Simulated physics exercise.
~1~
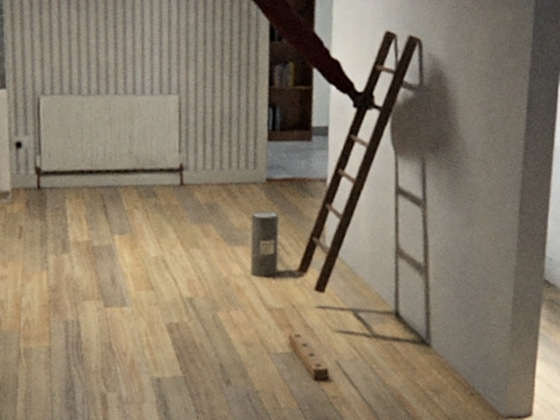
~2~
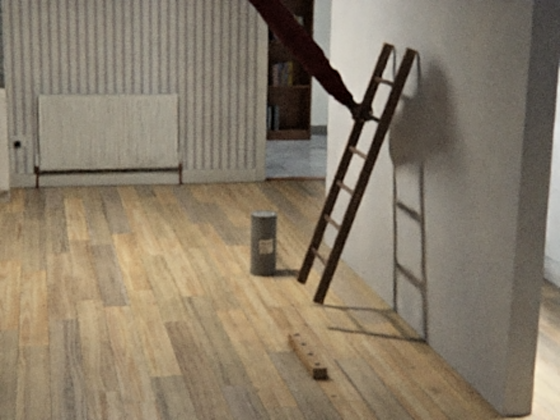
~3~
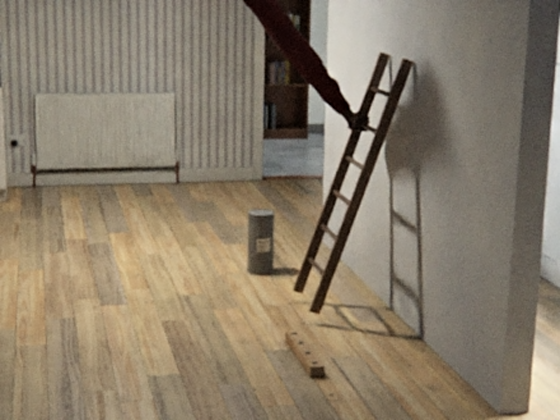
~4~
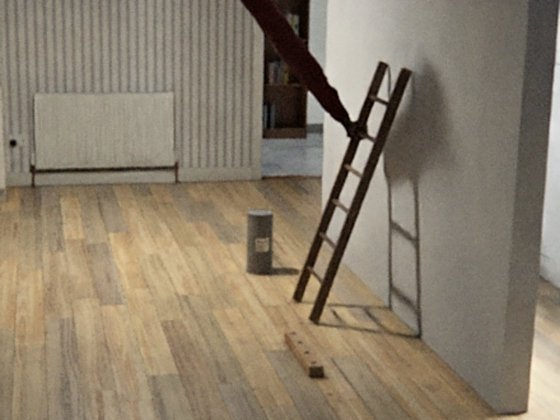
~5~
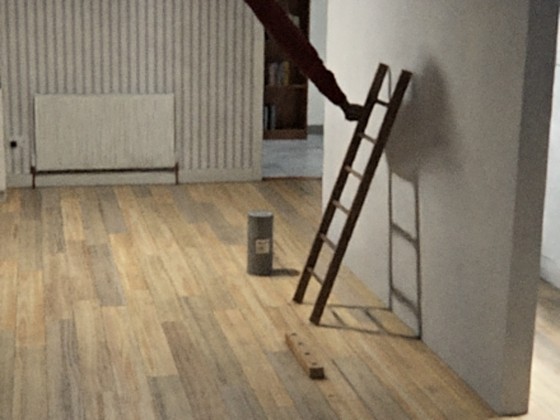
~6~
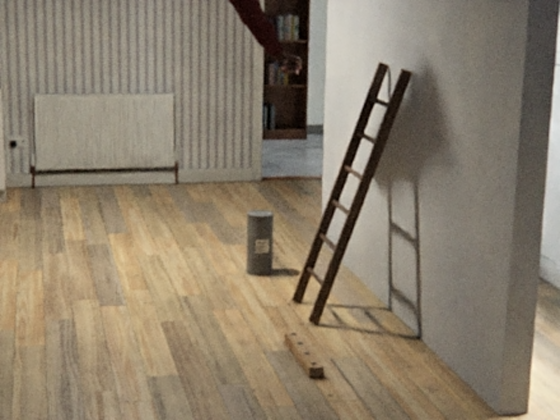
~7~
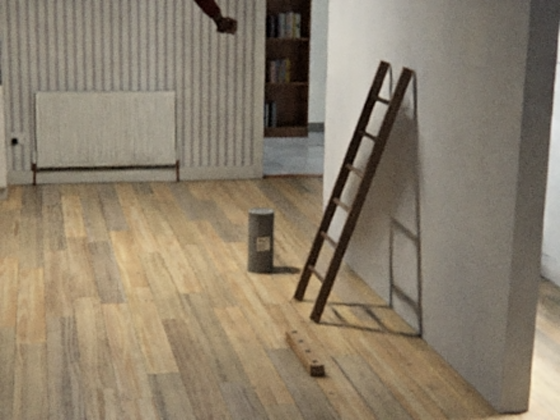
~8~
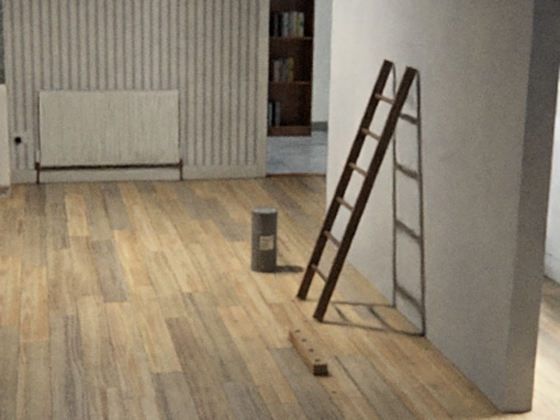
A brown ladder is lowered against a wall by a hand and stays leaning once released.
